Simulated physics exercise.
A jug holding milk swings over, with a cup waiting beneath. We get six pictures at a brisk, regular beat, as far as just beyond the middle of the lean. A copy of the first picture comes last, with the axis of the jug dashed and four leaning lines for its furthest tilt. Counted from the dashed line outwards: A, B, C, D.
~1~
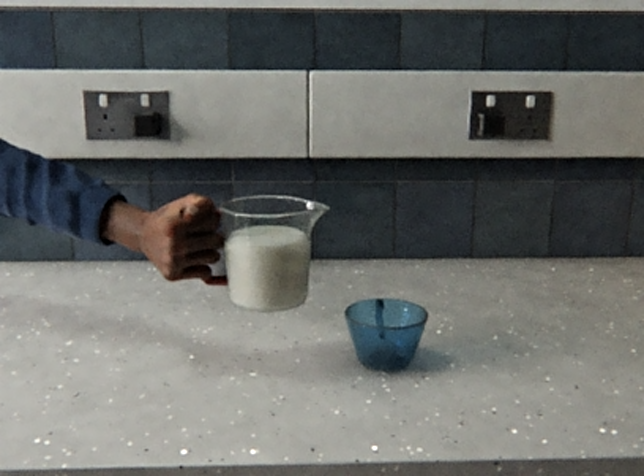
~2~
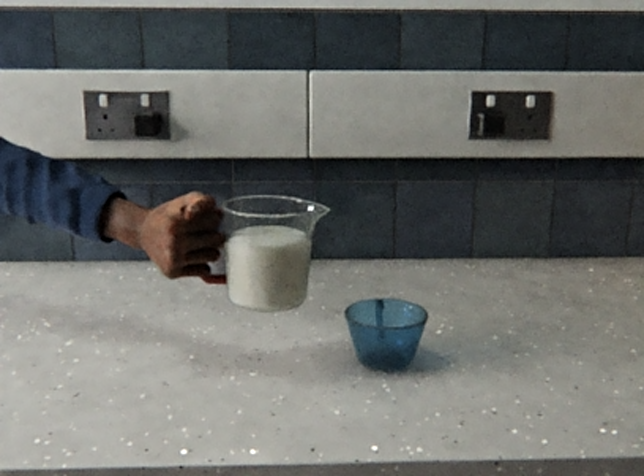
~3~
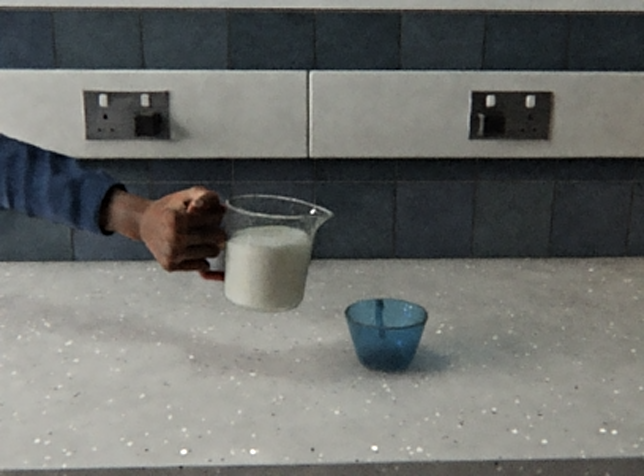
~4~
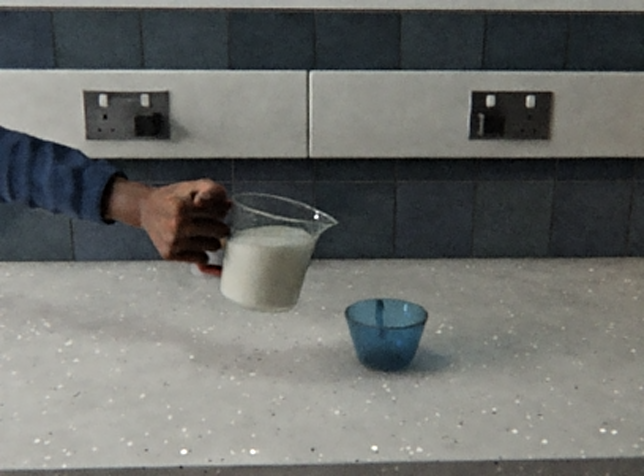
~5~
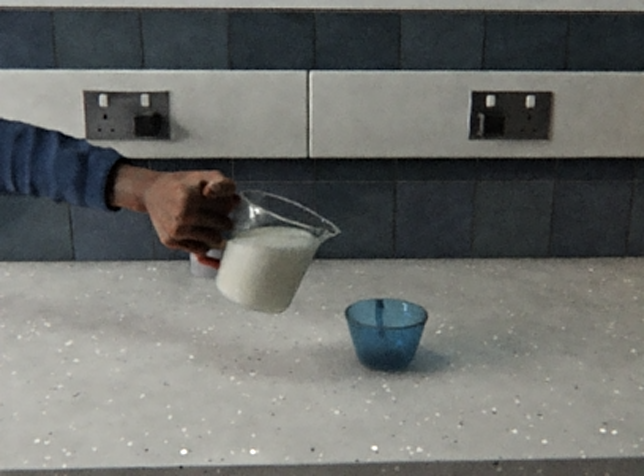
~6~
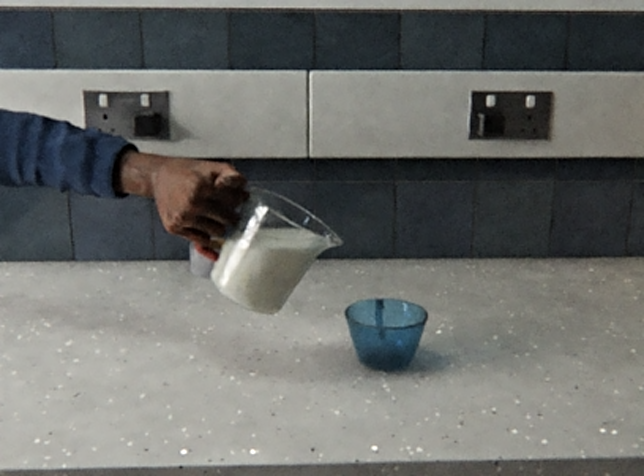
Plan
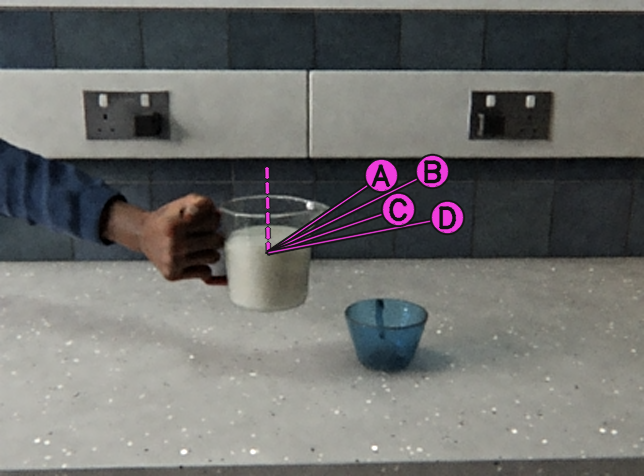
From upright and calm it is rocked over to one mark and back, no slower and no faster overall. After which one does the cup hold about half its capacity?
It is A.
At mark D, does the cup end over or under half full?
Over.
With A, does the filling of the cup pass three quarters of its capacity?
No, it does not.
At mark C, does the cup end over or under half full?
Over.
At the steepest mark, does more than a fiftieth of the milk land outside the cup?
Yes.
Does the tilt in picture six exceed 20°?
Yes.
On the marked copy, A at (367, 185); B at (417, 178); C at (382, 214); D at (430, 221).
If A is chosen, the cup ends with about 53 % of what it can hold.
If B is chosen, the cup ends with about 80 % of what it can hold.
If C is chosen, the cup ends with about 83 % of what it can hold; 16 % of the milk is spilt.
If D is chosen, the cup ends with about 86 % of what it can hold; 29 % of the milk is spilt.
